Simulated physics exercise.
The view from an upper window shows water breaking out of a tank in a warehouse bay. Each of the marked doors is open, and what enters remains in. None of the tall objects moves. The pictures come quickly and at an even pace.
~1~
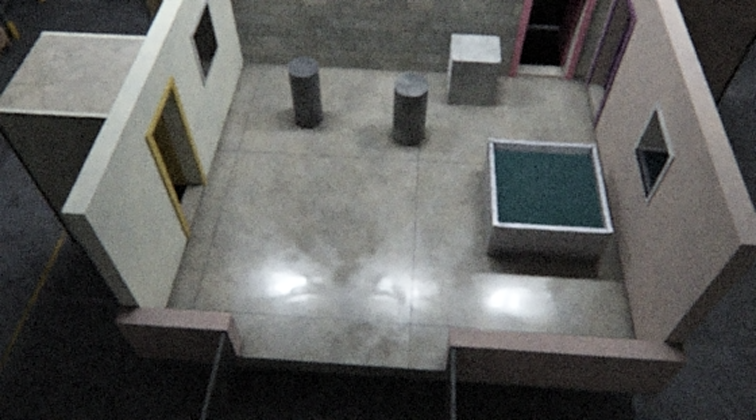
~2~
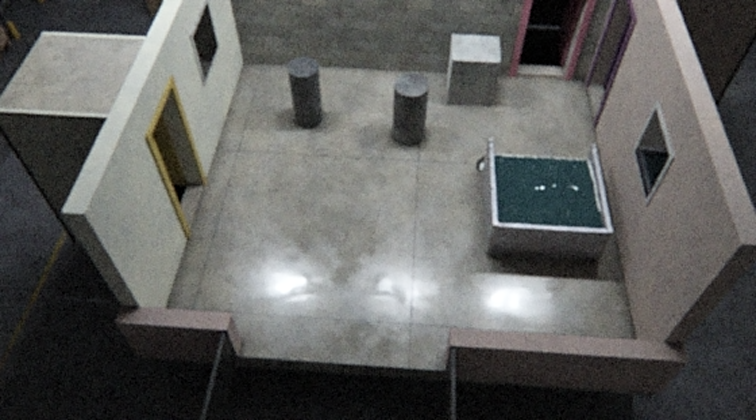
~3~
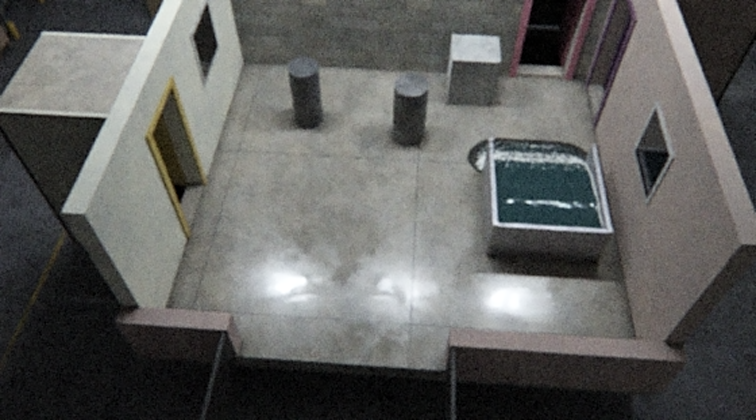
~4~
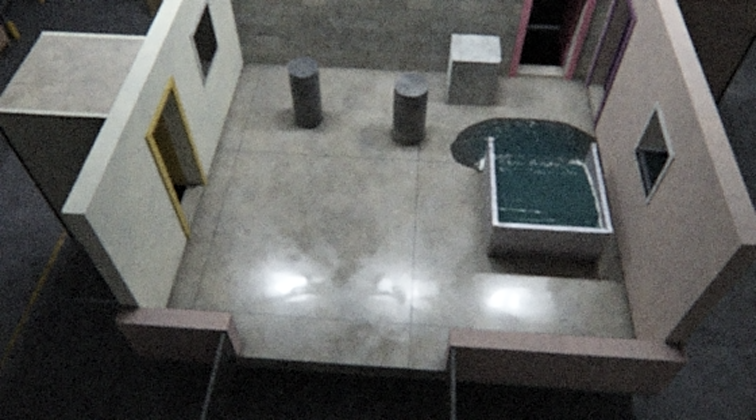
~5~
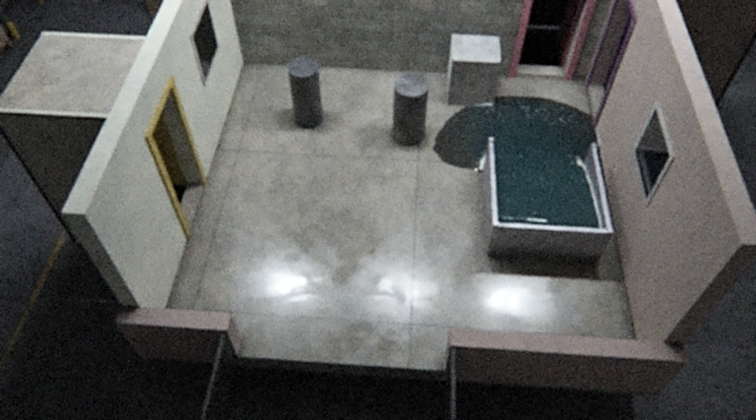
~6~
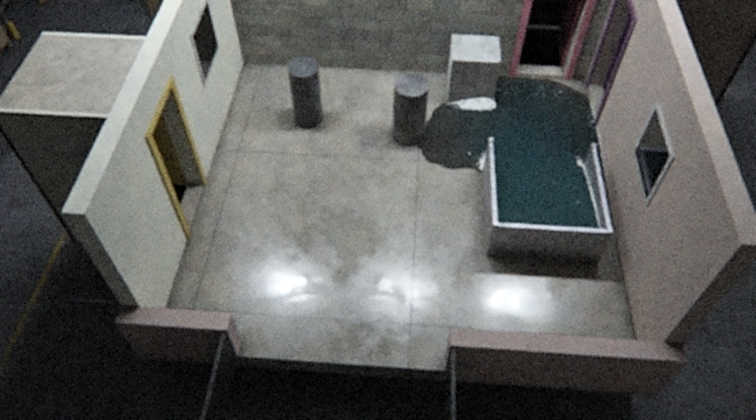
The footage shows a walled bay with two gray cylinders, a pale block and a white-rimmed tank of dark green water; water pours out over the tank's far side and spreads across the floor toward the back wall.
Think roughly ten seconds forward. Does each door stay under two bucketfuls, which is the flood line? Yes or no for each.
Yellow door - yes, stays under; pink door - no, it floods; purple door - no, it floods.
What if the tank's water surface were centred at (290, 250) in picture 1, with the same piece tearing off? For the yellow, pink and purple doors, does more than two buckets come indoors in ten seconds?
Lab note - yellow door never reaches it; pink door never reaches it; purple door never reaches it.
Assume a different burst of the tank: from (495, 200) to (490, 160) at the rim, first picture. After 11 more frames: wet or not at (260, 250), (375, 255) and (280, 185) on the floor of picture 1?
The first spot is swamped, the second swamped, the third swamped.
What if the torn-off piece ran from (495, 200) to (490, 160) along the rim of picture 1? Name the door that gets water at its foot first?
The door marked yellow.
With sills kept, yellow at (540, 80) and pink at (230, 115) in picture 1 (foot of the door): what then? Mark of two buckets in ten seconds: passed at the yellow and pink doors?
Then: The yellow door passes that mark, the pink door is under.
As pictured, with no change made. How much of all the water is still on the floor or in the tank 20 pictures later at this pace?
About 76 %.
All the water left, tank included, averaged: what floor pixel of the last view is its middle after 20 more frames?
The water's centre sits above (477, 125).
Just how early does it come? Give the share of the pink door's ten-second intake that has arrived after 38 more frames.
My guess is about 100 %.
A moment on, water covers 20 % of the floor; the yellow door not reached, the pink door over two buckets in, the purple door wet at the sill, nothing in.
Next, water covers 25 % of the floor; the yellow door not reached, the pink door far over two buckets in, the purple door under two buckets in.
Then, water covers 35 % of the floor; the yellow door not reached, the pink door far over two buckets in, the purple door over two buckets in.
Later, water covers 60 % of the floor; the yellow door wet at the sill, nothing in, the pink door far over two buckets in, the purple door over two buckets in.
In the end, water covers 85 % of the floor; the yellow door wet at the sill, nothing in, the pink door far over two buckets in, the purple door over two buckets in.
